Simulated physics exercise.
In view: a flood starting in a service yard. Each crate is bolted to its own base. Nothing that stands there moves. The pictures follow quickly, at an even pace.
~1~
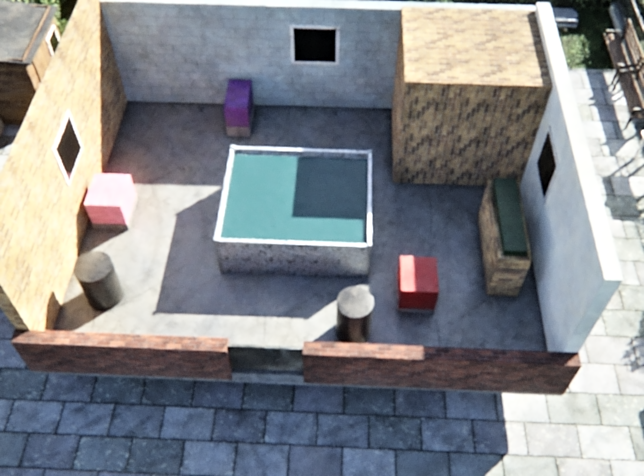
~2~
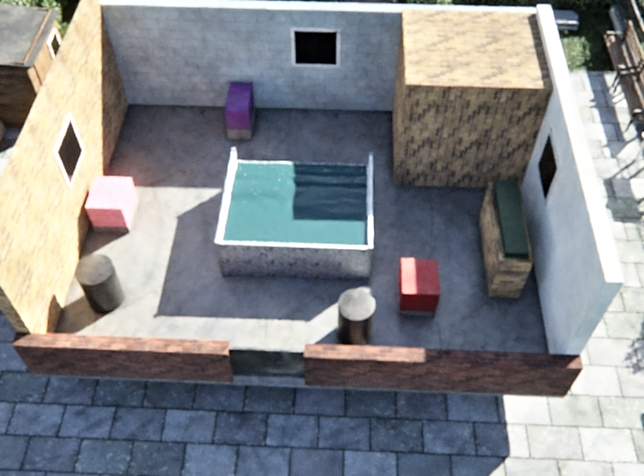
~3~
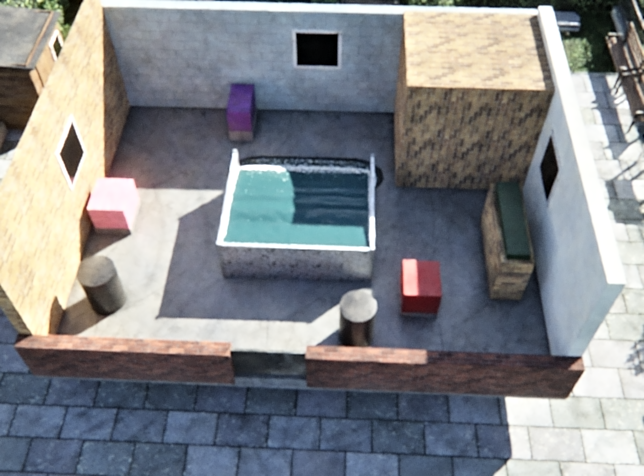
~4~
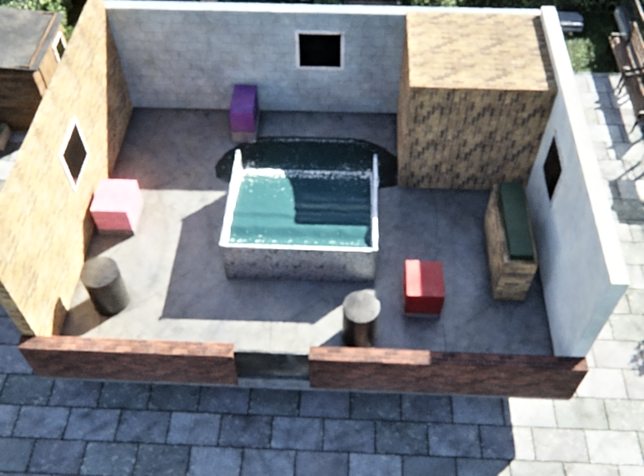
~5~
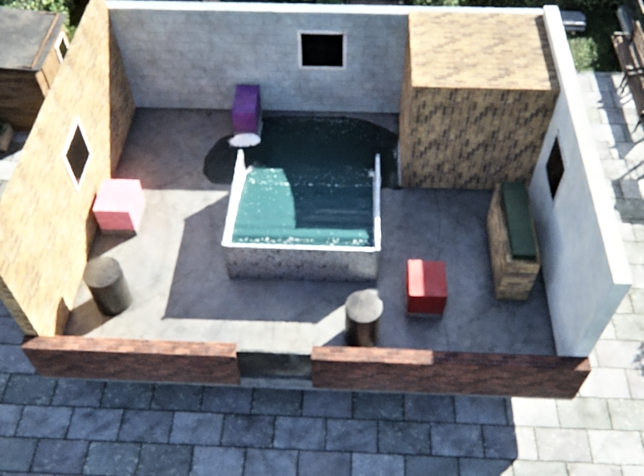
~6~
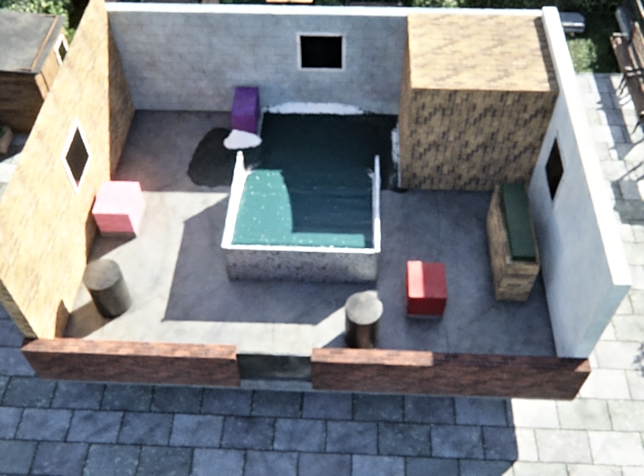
Water pouring from the far side of an open tank in a walled yard, spreading across the paving around a purple block.
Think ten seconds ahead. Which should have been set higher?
The red crate is soaked; the purple crate is soaked; the pink crate is soaked.
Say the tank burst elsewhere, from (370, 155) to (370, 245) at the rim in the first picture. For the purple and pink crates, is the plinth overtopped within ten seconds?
The purple crate is spared, the pink crate takes water.
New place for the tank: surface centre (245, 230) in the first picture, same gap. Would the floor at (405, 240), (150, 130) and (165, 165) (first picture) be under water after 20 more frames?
In that order: Flooded, flooded, awash.
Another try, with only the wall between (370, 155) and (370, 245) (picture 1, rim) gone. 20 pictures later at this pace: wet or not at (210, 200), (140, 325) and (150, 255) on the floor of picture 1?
In turn: Not flooded, dry, free of water.
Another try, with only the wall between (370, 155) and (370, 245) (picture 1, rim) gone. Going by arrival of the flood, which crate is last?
I say the pink crate.
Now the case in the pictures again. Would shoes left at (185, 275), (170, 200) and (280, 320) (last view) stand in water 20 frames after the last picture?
In that order: No water, wet, not flooded.
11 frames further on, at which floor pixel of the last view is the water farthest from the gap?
Roughly at (135, 112).
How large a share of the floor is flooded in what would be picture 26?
About 50 per cent.
A moment on, water covers 25 % of the floor; the red crate not reached, the purple crate water round its plinth, the pink crate not reached.
Next, water covers 30 % of the floor; the red crate not reached, the purple crate water round its plinth, the pink crate not reached.
Then, water covers 50 % of the floor; the red crate water round its plinth, the purple crate water round its plinth, the pink crate water round its plinth.
Later, water covers 90 % of the floor; the red crate water round its plinth, the purple crate water round its plinth, the pink crate water round its plinth.
In the end, water covers 100 % of the floor; the red crate was topped, the purple crate was topped, the pink crate was topped.
